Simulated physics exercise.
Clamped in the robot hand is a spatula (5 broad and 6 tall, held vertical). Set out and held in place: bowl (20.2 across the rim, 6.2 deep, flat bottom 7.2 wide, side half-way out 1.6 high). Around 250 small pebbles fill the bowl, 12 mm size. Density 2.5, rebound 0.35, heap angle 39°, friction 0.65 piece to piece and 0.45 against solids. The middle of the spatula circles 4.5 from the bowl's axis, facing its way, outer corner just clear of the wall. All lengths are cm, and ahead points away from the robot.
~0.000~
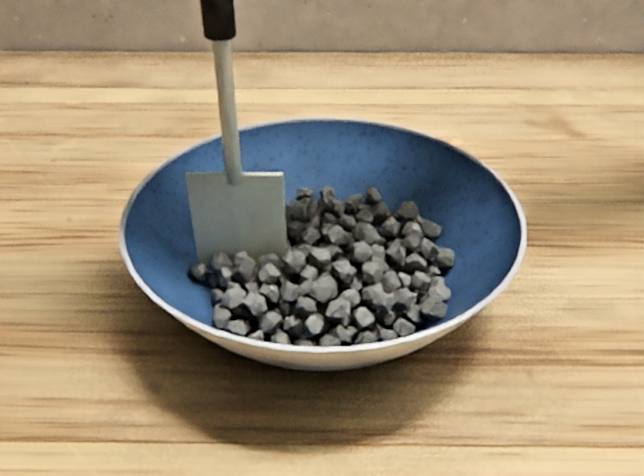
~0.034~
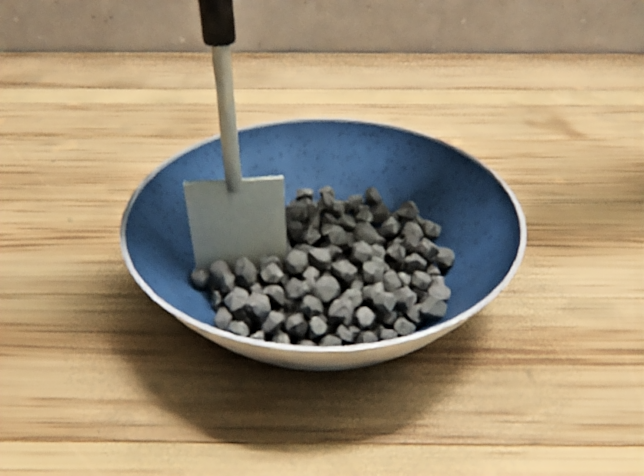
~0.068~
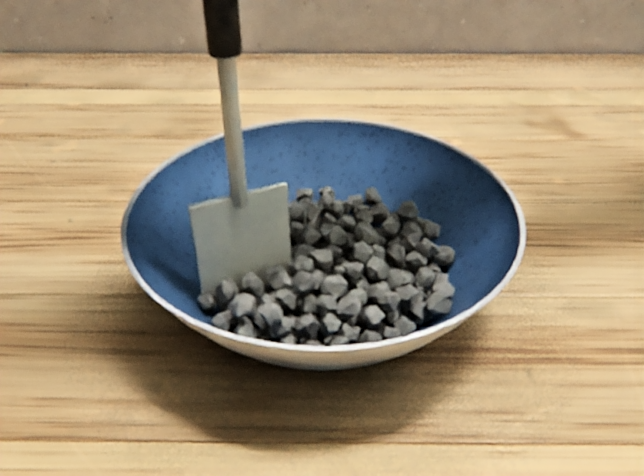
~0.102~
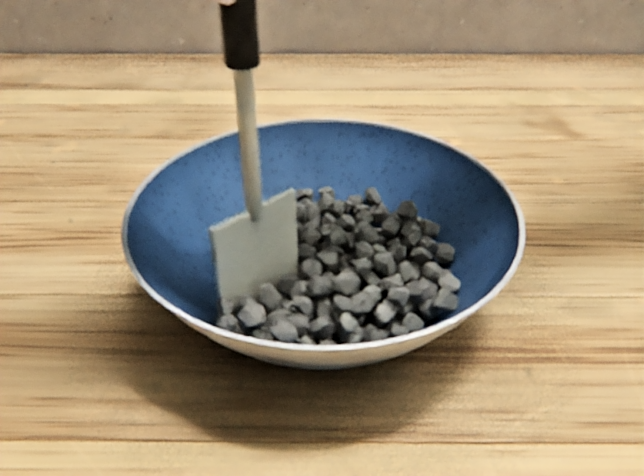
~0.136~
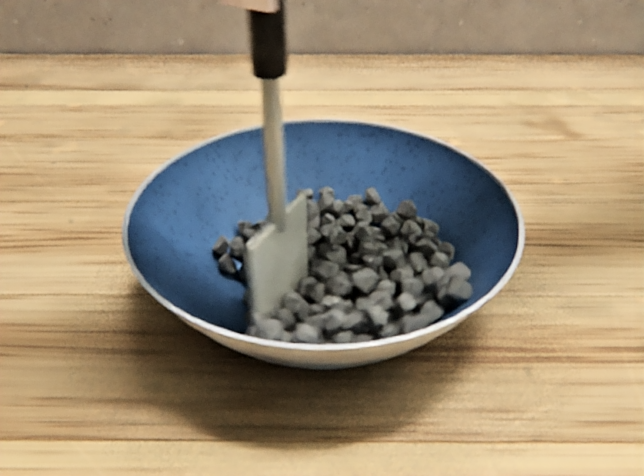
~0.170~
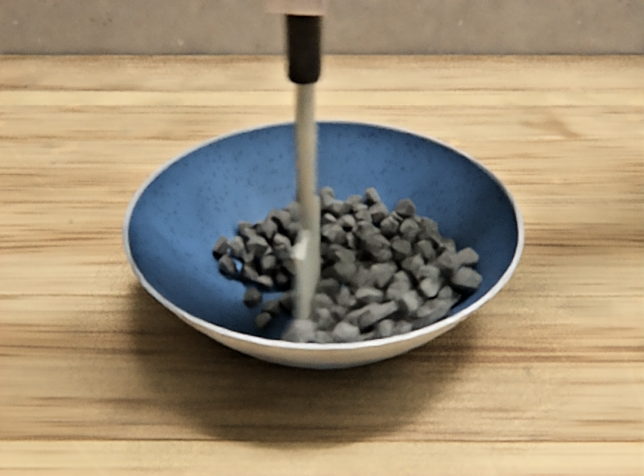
In a blue bowl, a spatula sweeps forward and right through gray pebbles, turning edge-on.
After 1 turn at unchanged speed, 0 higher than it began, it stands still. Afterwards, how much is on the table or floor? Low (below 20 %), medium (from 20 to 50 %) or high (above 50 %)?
Answer: Low; below 20 % of the small pebbles finish on the table or floor.
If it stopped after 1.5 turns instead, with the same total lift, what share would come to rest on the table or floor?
Then about 15 per cent.
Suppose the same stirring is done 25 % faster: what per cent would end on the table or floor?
Then about 15 per cent.
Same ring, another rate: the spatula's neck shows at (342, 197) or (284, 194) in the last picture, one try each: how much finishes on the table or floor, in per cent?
About 20 and 5 per cent.
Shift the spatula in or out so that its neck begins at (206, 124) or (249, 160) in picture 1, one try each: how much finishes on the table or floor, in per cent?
About 5 and 0 per cent.
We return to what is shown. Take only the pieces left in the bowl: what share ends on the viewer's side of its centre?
Some 70 per cent.
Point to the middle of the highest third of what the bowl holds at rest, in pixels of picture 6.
Around (226, 282).
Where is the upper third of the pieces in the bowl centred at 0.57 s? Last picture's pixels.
Around (237, 178).
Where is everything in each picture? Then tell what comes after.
The first picture shows the spatula neck at (231, 147), 0° round; upper third of the load around (331, 256), from x 200 to 445, top at y 195; 250 in the bowl.
The second picture shows the spatula neck at (231, 154), 8° round; upper third of the load around (331, 258), from x 200 to 445, top at y 195.
The third picture shows the spatula neck at (236, 168), 26° round; upper third of the load around (328, 269), from x 210 to 445, top at y 195.
The fourth picture shows the spatula neck at (252, 181), 44° round; upper third of the load around (336, 284), from x 220 to 450, top at y 195.
The fifth picture shows the spatula neck at (276, 192), 63° round; upper third of the load around (363, 287), from x 220 to 460, top at y 195.
The sixth picture shows the spatula neck at (307, 197), 81° round; upper third of the load around (381, 284), from x 220 to 470, top at y 195; 250 in the bowl.
After 0.37 s, 188° round, highest piece 11 above the table; 246 in the bowl, 4 in flight or on the tool.
After 0.57 s, 296° round, highest piece 8 above the table; 231 in the bowl, 13 on the table or floor, 6 in flight or on the tool.
After 0.87 s, 0° round, highest piece 7 above the table; 223 in the bowl, 26 on the table or floor, 1 in flight or on the tool.
After 1.57 s, 0° round, highest piece 7 above the table; 223 in the bowl, 27 on the table or floor.
In the end, 223 in the bowl, 27 on the table or floor. That is 11 % on the table or floor.
